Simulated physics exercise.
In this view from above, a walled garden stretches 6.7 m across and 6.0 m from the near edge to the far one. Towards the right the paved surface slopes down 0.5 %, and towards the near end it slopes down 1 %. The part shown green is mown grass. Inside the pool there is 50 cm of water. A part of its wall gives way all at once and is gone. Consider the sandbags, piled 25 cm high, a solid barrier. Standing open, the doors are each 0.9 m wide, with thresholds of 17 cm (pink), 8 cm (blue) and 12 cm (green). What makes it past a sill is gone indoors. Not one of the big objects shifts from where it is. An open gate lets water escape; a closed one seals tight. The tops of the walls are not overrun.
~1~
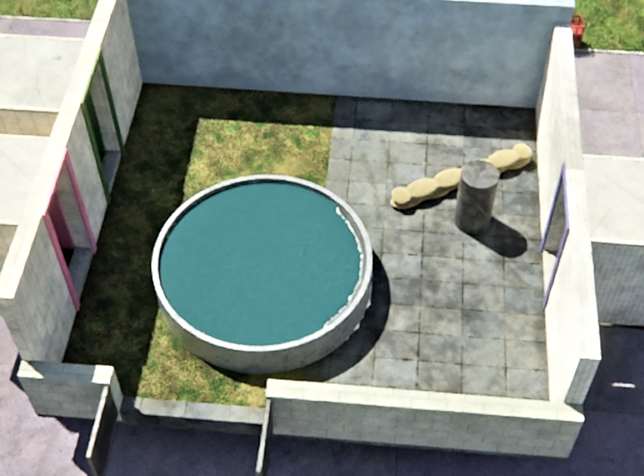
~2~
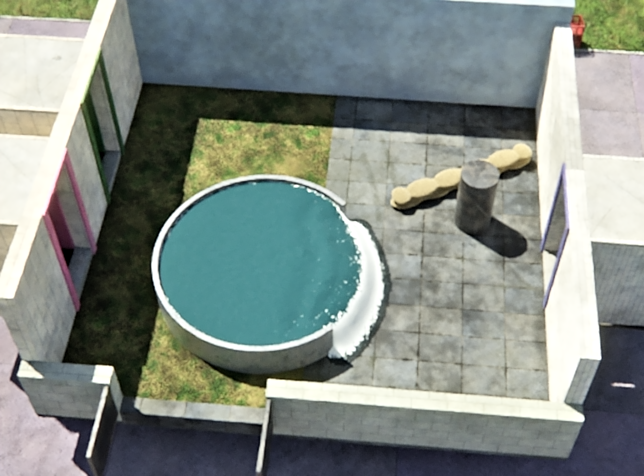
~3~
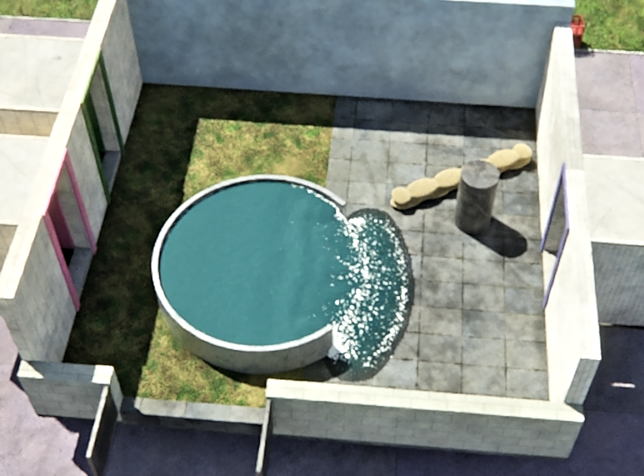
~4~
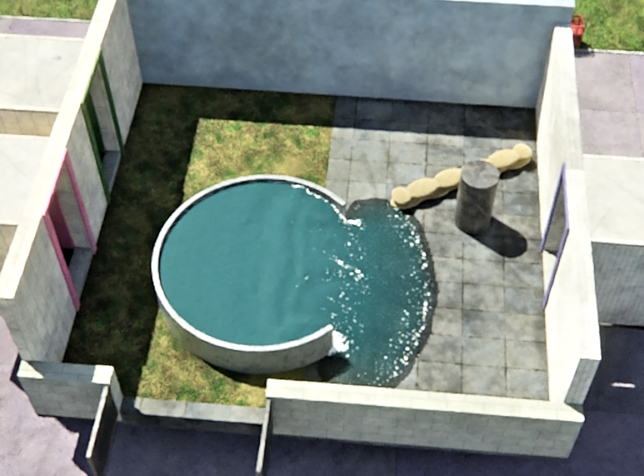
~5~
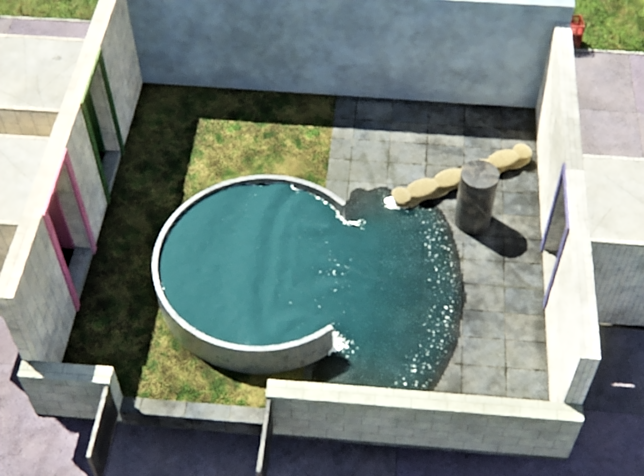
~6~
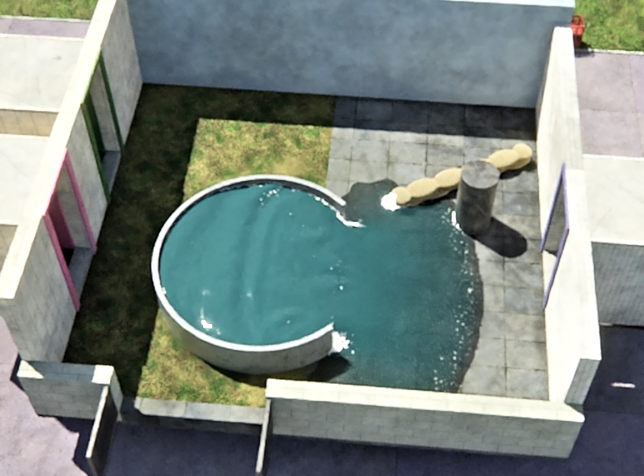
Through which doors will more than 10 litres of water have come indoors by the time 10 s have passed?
The pink door: 10 litres or less; the blue door: More than 10 litres; the green door: 10 litres or less.
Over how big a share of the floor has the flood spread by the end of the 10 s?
I'd say around 80 %.
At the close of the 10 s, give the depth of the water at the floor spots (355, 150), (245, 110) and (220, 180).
First spot near 3 cm, second near 3 cm, third near 3 cm.
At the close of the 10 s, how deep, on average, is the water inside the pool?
About 10 centimetres on average.
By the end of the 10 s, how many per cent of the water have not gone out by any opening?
76 %.
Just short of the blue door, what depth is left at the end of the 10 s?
About 12.5 cm.
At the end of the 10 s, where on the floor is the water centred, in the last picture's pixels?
I'd put it close to (362, 283).
A moment later water covers 35 % of the floor and is deepest (26 cm) near (448, 220); pink door not reached, blue door 17 cm at the sill, 0 L in, green door not reached.
Soon after water covers 35 % of the floor and is deepest (39 cm) near (539, 406); pink door not reached, blue door 32 cm at the sill, 97 L in, green door not reached.
Next water covers 40 % of the floor and is deepest (28 cm) near (484, 290); pink door not reached, blue door 28 cm at the sill, 300 L in, green door not reached.
Later on water covers 60 % of the floor and is deepest (20 cm) near (472, 203); pink door not reached, blue door 19 cm at the sill, 496 L in, green door not reached.
At the end water covers 80 % of the floor and is deepest (16 cm) near (526, 429); pink door 1 cm at the sill, 0 L in, blue door 12 cm at the sill, 587 L in, green door not reached.
